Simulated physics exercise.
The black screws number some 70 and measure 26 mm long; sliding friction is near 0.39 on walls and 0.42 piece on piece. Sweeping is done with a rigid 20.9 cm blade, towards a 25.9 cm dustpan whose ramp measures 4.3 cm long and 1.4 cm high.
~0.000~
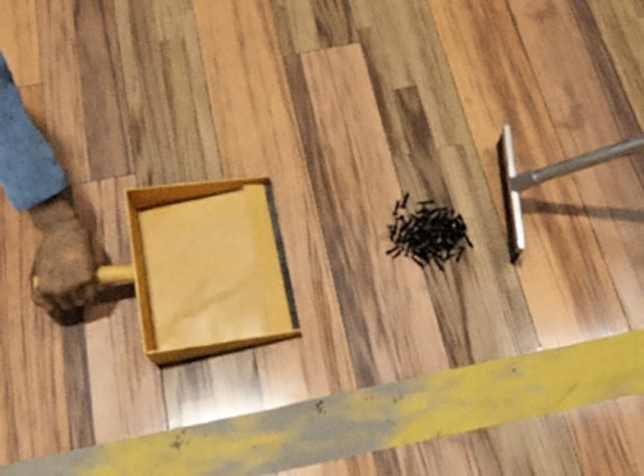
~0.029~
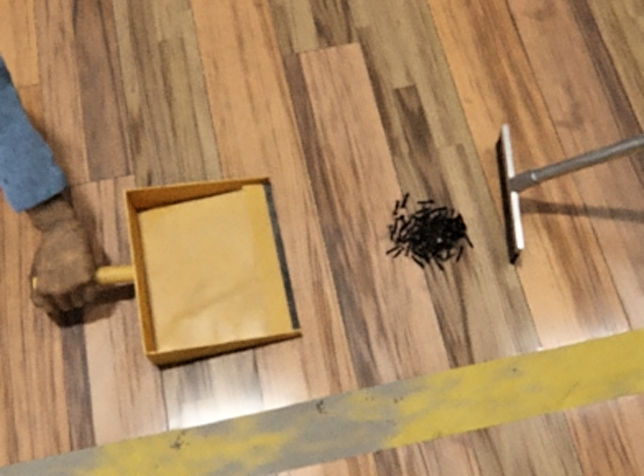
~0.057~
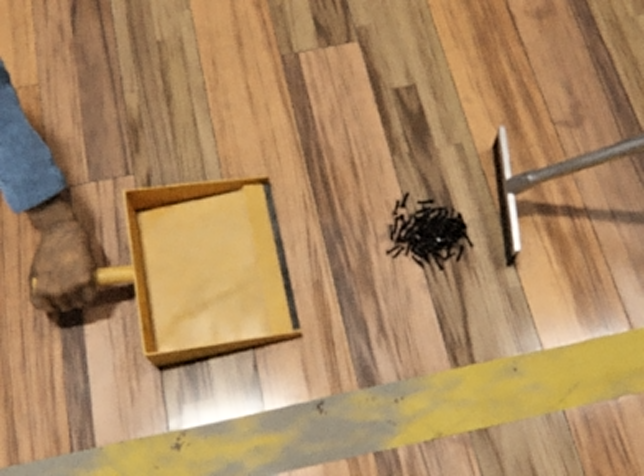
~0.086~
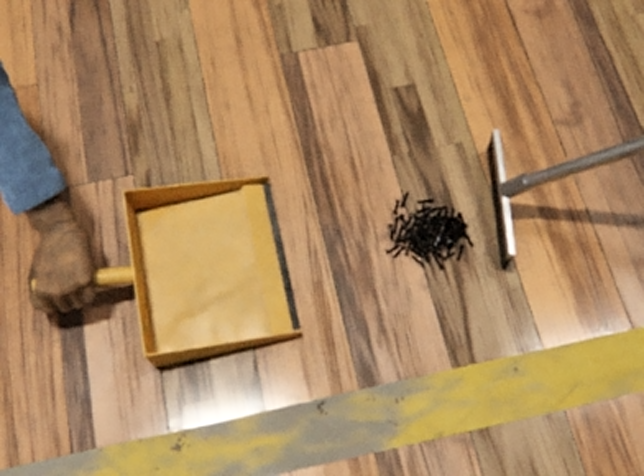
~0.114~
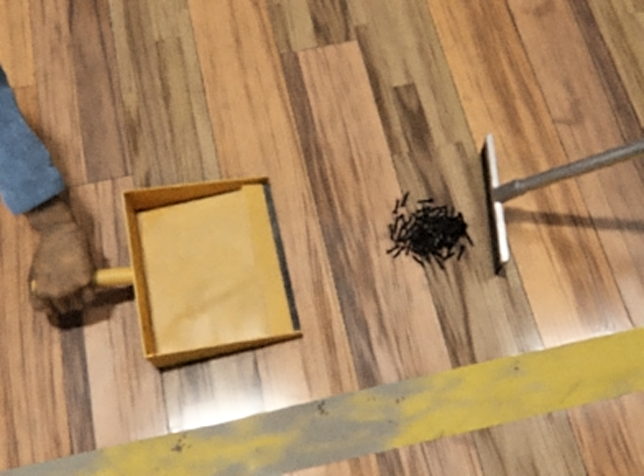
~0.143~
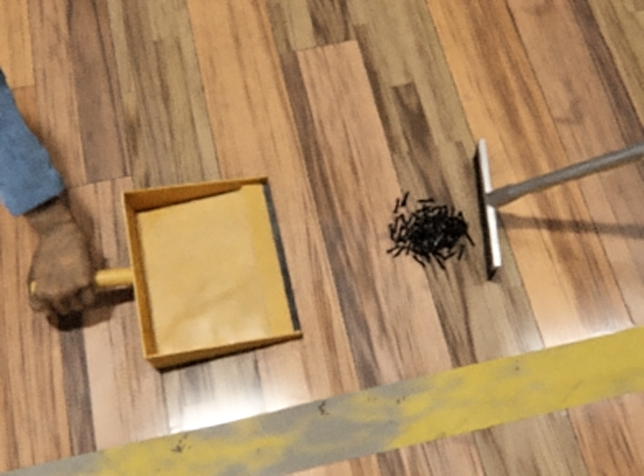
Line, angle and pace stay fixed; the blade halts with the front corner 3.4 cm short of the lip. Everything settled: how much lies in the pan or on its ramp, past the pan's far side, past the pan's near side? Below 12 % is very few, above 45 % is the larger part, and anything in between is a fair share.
Pan: Very few, far side: Very few, near side: Very few.
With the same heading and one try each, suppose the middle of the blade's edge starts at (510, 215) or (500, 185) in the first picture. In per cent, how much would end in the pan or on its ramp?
The two tries give about 0 % and about 0 %.
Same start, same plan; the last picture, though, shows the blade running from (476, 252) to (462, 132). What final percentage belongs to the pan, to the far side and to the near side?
Per cent by place - pan 25, far side 0, near side 0.
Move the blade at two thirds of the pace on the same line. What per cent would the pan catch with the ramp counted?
It would be around 0 percent.
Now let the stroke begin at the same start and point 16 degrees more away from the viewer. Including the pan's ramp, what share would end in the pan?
0 %.
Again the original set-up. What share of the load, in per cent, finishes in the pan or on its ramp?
About 0 per cent.
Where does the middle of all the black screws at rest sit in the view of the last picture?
My guess is close to (316, 275).
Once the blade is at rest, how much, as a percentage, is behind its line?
About 15 per cent.
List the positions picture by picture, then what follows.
In the first picture, blade from (520, 249) to (505, 131), moved 0.0 cm, 0 of the pieces shifted so far; middle of the pieces at (429, 229); pan at (203, 272).
In the second picture, blade from (519, 249) to (504, 131), moved 0.2 cm, 0 of the pieces shifted so far; middle of the pieces at (429, 229).
In the third picture, blade from (516, 251) to (501, 133), moved 0.9 cm, 0 of the pieces shifted so far; middle of the pieces at (429, 228).
In the fourth picture, blade from (511, 255) to (495, 136), moved 2.0 cm, 0 of the pieces shifted so far; middle of the pieces at (429, 228).
In the fifth picture, blade from (504, 260) to (488, 140), moved 3.5 cm, 0 of the pieces shifted so far; middle of the pieces at (429, 228).
In the sixth picture, blade from (496, 266) to (481, 145), moved 5.1 cm, 0 of the pieces shifted so far; middle of the pieces at (430, 227); pan at (202, 274). The blade's pace is about 0.55 m/s, heading 24 degrees towards the viewer's side.
Then, at 0.40 s, middle of the blade 19 cm from the lip; 0 % over the lip, far side 0 %, near side 0 %.
Then, at 0.57 s, middle of the blade 10 cm from the lip; 0 % over the lip, far side 0 %, near side 0 %.
After 0.87 s, middle of the blade 5 cm from the lip; 0 % over the lip, far side 0 %, near side 5 %.
At rest (1.5 s), pan 0 %, far side 0 %, near side 5 %, in front of the lip or behind the blade 95 %.
